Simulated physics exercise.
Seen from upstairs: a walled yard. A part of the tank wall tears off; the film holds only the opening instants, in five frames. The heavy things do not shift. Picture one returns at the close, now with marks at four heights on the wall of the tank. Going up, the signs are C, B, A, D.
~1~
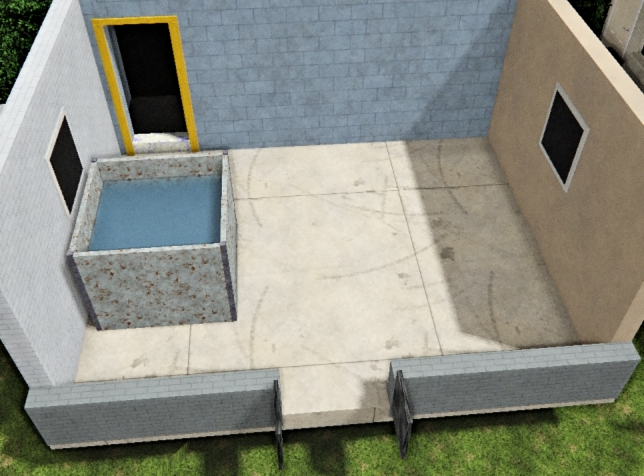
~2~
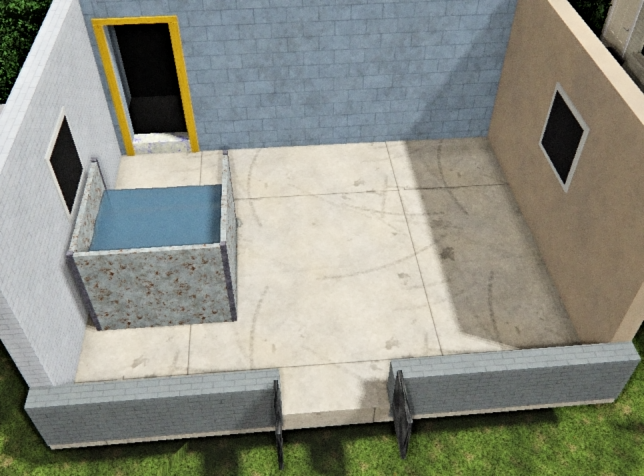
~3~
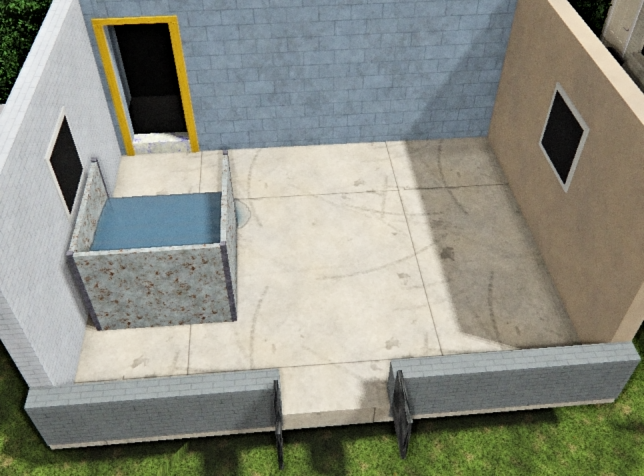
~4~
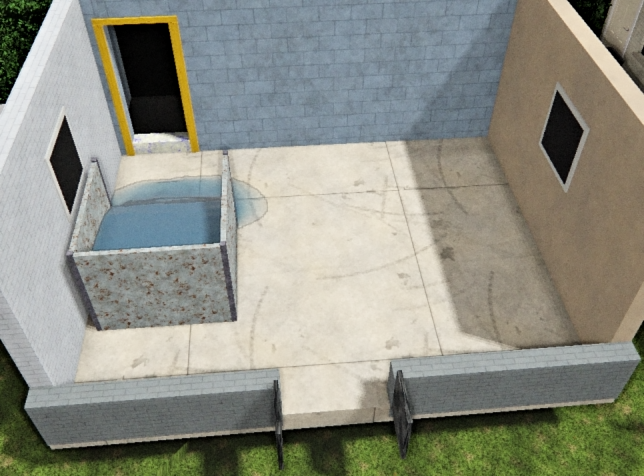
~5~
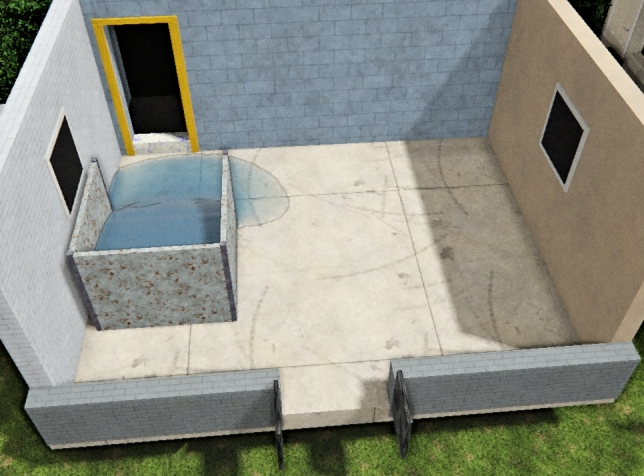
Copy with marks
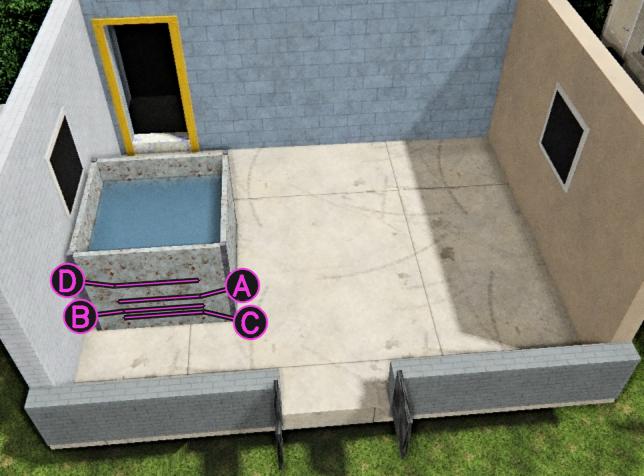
Water spread across the pale floor of a walled yard after the far side of a full stone tank disappeared, fanning out behind it and to the right, near the yellow doorway.
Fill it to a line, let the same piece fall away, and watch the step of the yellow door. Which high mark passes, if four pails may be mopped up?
Take B.
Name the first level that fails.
It is A.
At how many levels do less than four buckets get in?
Two of them.
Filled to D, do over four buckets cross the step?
Yes, it does.
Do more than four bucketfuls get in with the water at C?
No, not at all.
In magenta, A at (160, 298); B at (163, 308); C at (164, 314); D at (156, 283); from the bottom up C, B, A, D.
For level A, about 8 bucketfuls get in.
For level B, a splash gets over, under a bucket.
For level C, nothing gets over.
For level D, dozens of bucketfuls pour in.
